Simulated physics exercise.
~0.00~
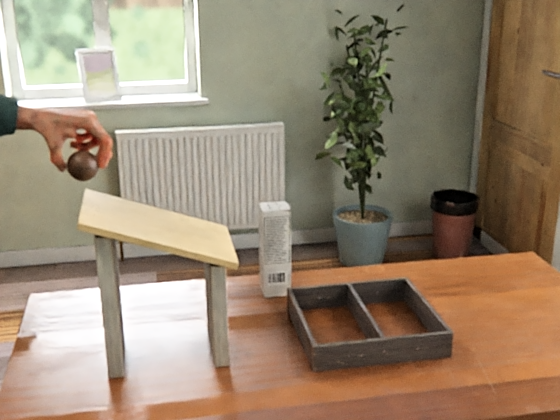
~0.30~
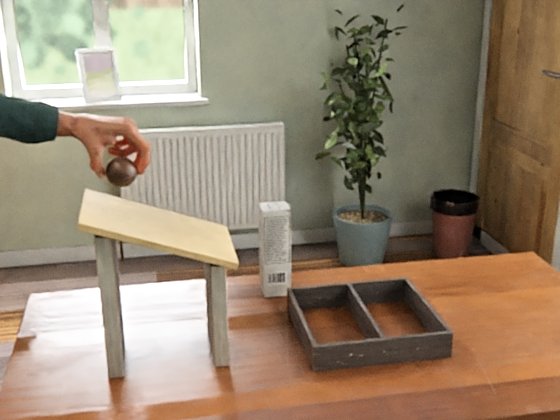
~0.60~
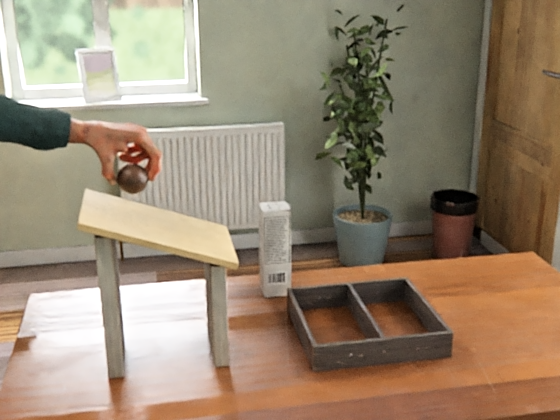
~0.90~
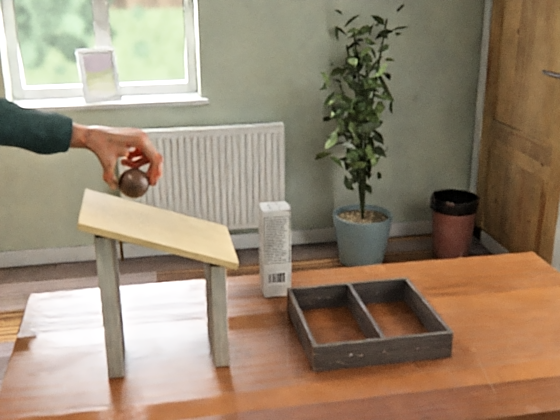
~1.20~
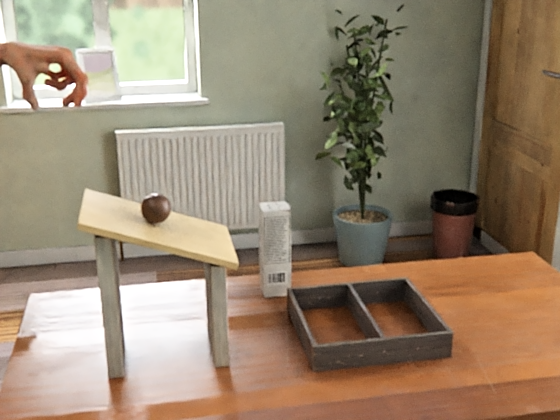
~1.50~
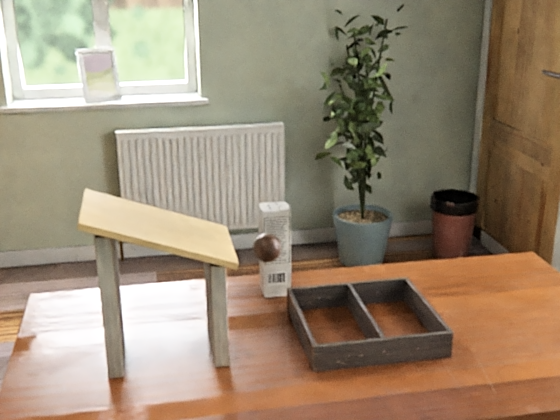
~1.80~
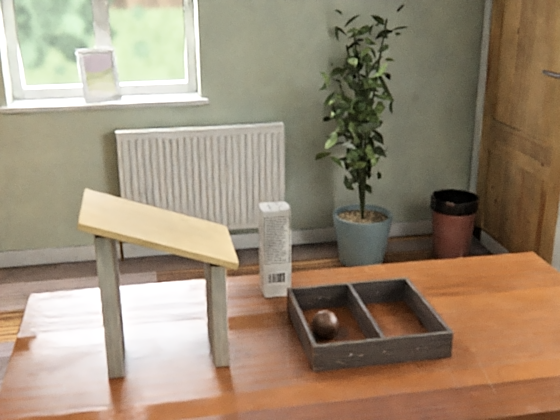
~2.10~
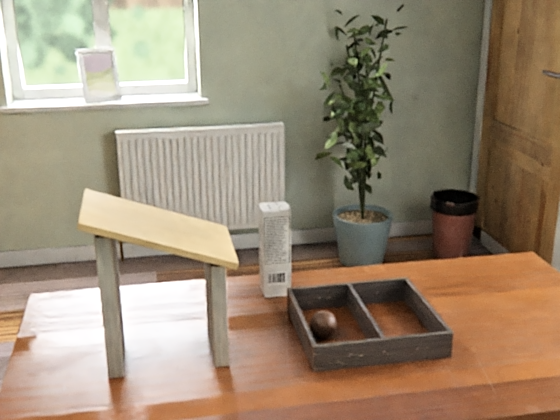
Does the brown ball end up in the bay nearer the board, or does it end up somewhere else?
It ends up in the nearer bay, the one next to the slanted board, and rests there.
Brown ball released by a hand onto a slanted board, rolling off rightward and coming to rest in the tray's nearer bay.
